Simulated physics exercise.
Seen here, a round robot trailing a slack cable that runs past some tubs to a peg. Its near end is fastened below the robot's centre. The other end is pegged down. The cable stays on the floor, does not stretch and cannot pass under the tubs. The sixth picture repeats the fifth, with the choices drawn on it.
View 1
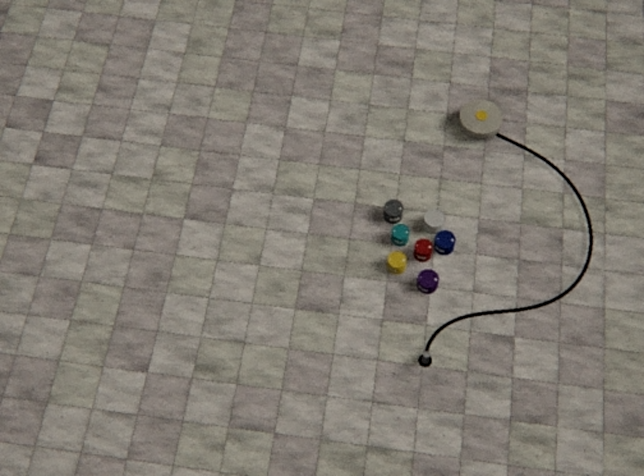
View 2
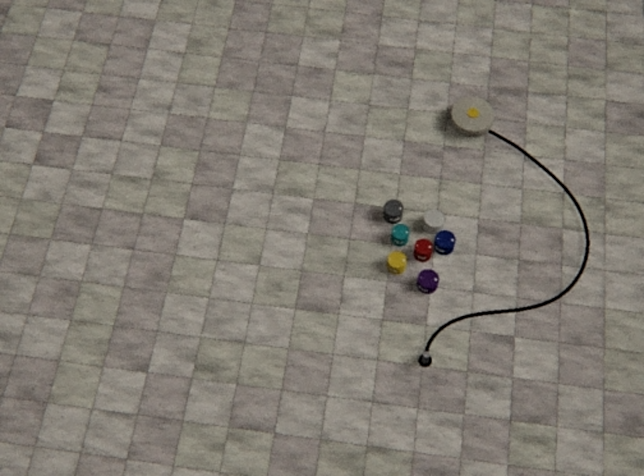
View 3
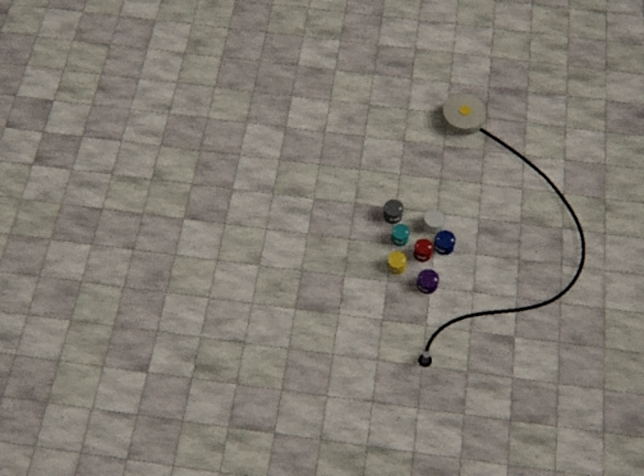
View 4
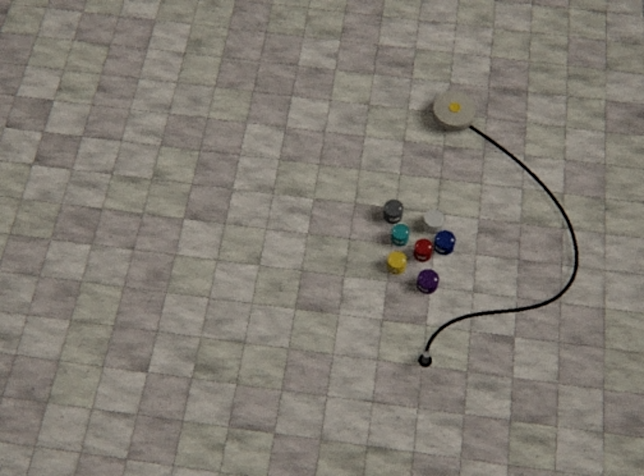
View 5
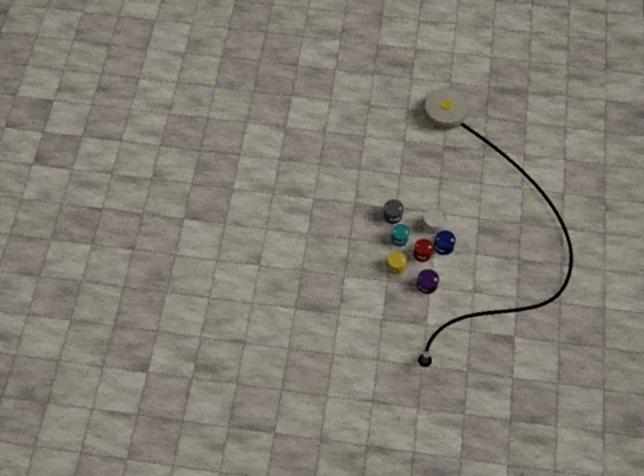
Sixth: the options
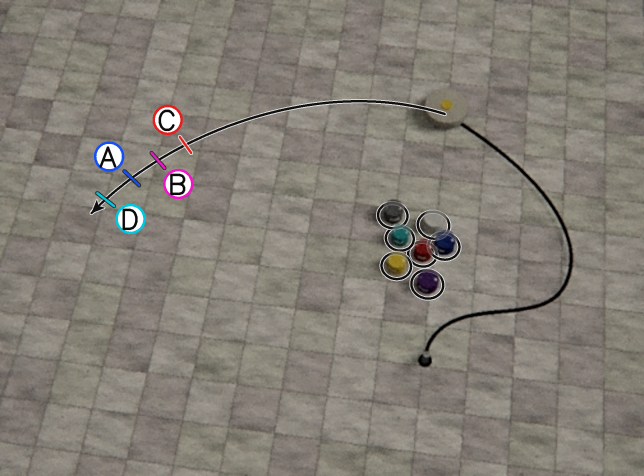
A round grey robot with a yellow spot on top slid slowly a short way left and slightly up the tiled floor, drawing its curved black cord along, while the seven small coloured tubs stayed still.
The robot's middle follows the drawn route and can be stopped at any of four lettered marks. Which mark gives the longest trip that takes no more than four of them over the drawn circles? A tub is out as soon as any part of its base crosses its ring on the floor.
Stop at C.
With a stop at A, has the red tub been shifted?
By then, yes.
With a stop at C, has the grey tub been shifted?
No.
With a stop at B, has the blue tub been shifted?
Yes.
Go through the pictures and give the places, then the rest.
Blue tub (445, 243); white tub (434, 222); purple tub (428, 282), in the first picture.
Robot (472, 118); grey tub (393, 212), in the second picture.
Robot (464, 115); red tub (423, 250), in the third picture.
Robot (454, 112); yellow tub (397, 263), in the fourth picture.
Robot (446, 110); white tub (434, 222); purple tub (428, 282); grey tub (393, 212), in the fifth picture.
On the copy, A at (132, 178); B at (158, 160); C at (185, 145); D at (106, 199); the route from (445, 114) via (253, 118) to (91, 213).
On C. First, robot (352, 97).
Then, robot (260, 111).
Finally, robot (185, 141); red tub (418, 253); blue tub (433, 244); white tub (418, 230); three over the rings.
By contrast, A has seven over the rings; B has six over the rings; D has seven over the rings.
